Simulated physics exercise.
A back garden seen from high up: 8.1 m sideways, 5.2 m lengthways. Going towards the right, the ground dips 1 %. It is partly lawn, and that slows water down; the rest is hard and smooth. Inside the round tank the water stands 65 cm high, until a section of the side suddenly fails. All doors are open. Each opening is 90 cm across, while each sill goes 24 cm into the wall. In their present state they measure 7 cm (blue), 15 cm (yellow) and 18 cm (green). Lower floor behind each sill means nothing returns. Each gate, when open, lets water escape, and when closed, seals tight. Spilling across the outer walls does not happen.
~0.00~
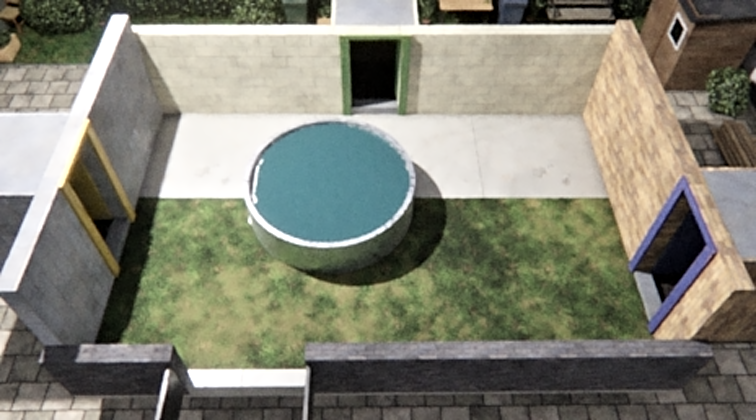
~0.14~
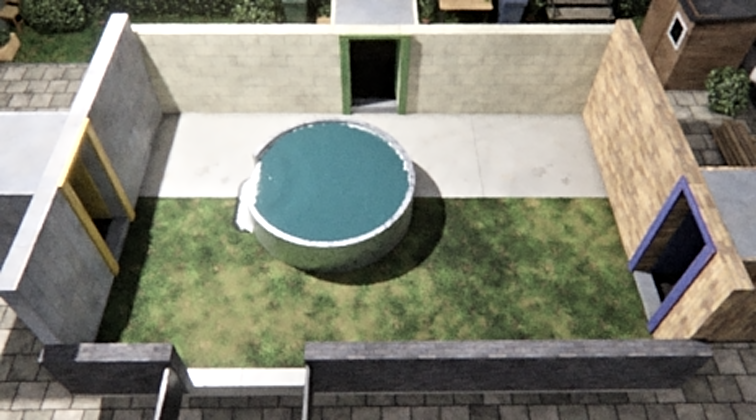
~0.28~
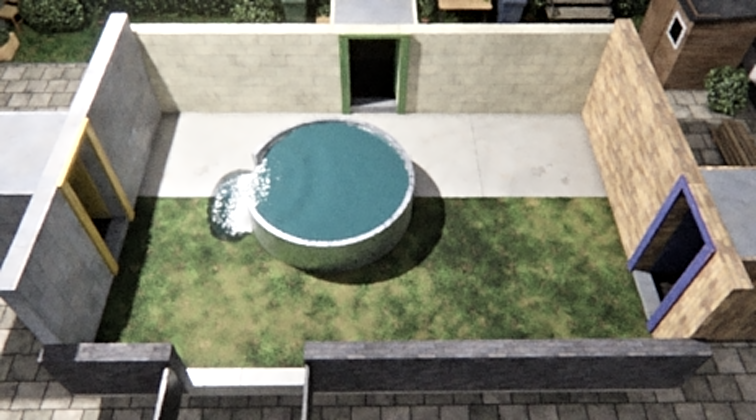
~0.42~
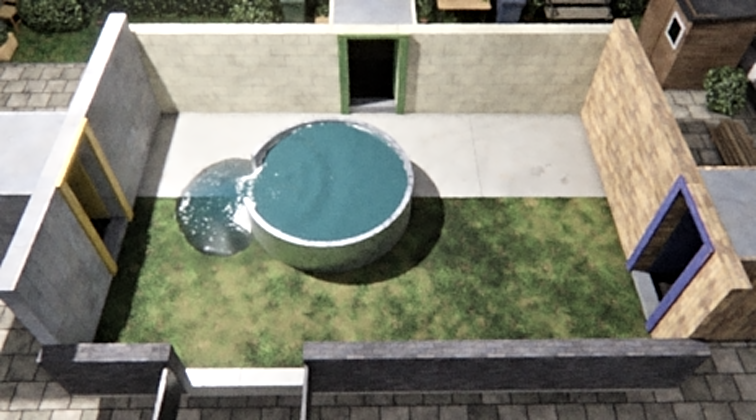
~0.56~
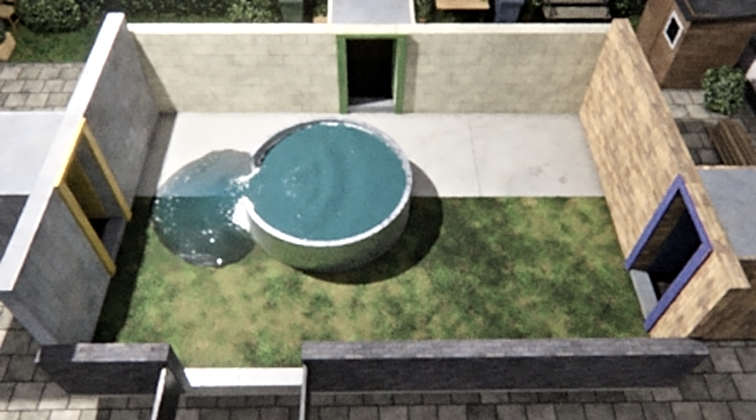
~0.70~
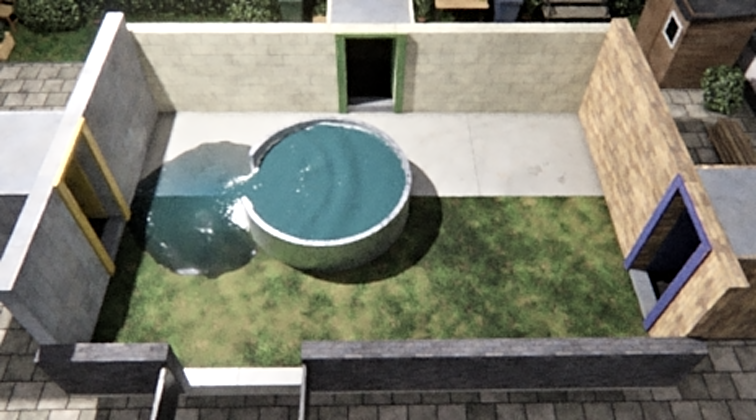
To begin with, a round tank of blue-green water stands still in a walled garden of lawn and smooth paving. Water then bursts from its left side, splashes onto the ground and spreads leftward in a widening, rounded puddle, reaching close to the yellow-framed doorway while ripples cross the tank.
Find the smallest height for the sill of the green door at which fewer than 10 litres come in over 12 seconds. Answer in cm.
The smallest such height is near 9 cm.
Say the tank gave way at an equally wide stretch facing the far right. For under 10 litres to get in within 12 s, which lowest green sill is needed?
Required height: Approx. 27 cm.
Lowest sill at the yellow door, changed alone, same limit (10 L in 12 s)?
For yellow: Close to 22 cm.
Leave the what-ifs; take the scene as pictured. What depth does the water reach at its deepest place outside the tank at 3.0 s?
34 cm.
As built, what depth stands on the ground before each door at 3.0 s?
The blue door has 0 cm, the yellow door 22 cm and the green door 0 cm.
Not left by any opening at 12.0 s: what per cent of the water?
Roughly 88 %.
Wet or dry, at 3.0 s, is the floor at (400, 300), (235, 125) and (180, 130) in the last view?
Point by point, the first is spared, the second awash and the third awash.
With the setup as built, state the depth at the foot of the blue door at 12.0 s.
Depth: Near 6.5 cm.
After 1.4 s water covers 20 % of the floor, deepest (32 cm) near (240, 206); it has not reached the green door.
After 3.0 s water covers 30 % of the floor, deepest (34 cm) near (158, 117); it has not reached the green door.
After 12.0 s water covers 100 % of the floor, deepest (12 cm) near (640, 341); 6 cm at the green door, 0 litres in over its 18 cm sill.
At the green door as built, the water arrived by 3.4 s and peaked near 12 cm at 5.2 s.
With a sill of 8 cm, 17 litres would have come in within the 12 s; with 10.5 cm, 5 litres. So under 10 litres takes about 9 cm.
